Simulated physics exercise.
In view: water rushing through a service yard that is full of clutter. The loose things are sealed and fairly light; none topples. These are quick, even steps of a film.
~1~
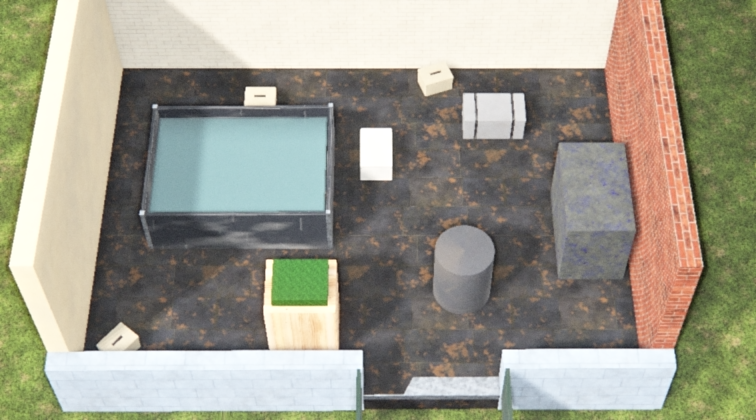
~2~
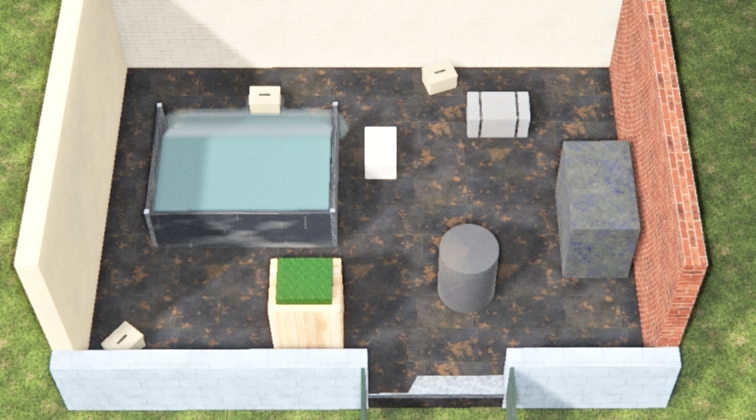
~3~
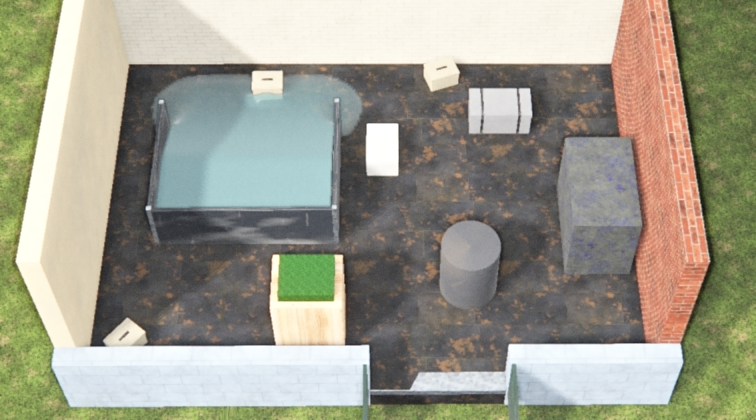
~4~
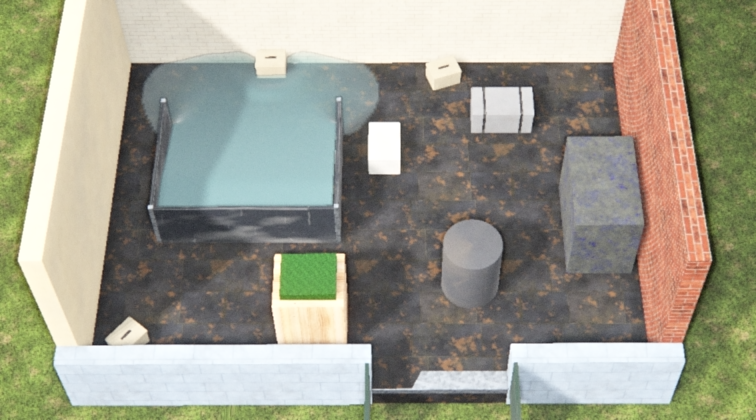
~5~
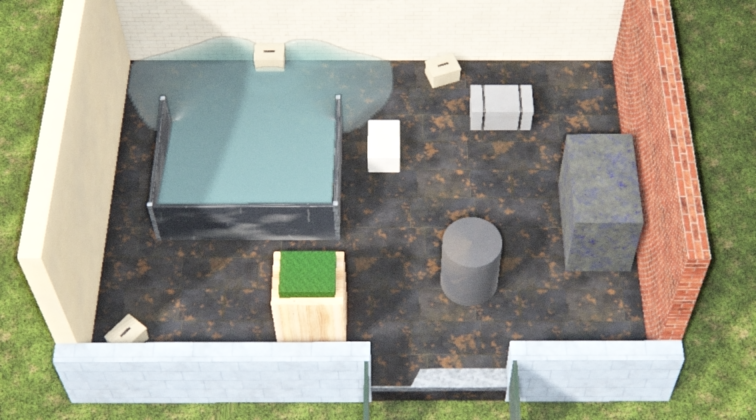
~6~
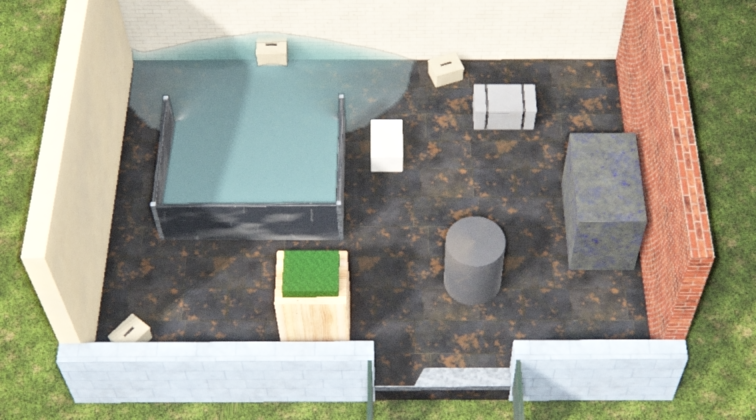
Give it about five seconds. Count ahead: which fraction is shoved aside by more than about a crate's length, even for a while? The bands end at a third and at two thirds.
It is at least two thirds.
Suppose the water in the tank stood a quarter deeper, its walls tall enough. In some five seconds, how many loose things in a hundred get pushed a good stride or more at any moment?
Near 80 in a hundred.
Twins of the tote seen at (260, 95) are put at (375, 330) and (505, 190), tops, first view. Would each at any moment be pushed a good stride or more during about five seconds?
In turn: Never so far, that far or more.
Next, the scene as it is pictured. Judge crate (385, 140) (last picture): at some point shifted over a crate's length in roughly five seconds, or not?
Answer: Short of that.
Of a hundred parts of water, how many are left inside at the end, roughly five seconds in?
About 100 per cent.
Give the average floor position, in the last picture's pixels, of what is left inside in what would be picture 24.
Close to (449, 176).
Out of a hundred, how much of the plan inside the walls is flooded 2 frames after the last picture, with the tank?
Roughly 25 per cent.
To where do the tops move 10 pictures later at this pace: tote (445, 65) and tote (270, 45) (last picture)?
At about (565, 89) and (320, 49).
A moment on, 0 of 5 are well off their spots; 1 afloat.
Next, 3 of 5 are well off their spots; 1 afloat.
Later, 4 of 5 are well off their spots; 3 afloat.
In the end, 4 of 5 are well off their spots, and 4 have been at some point; 2 afloat.
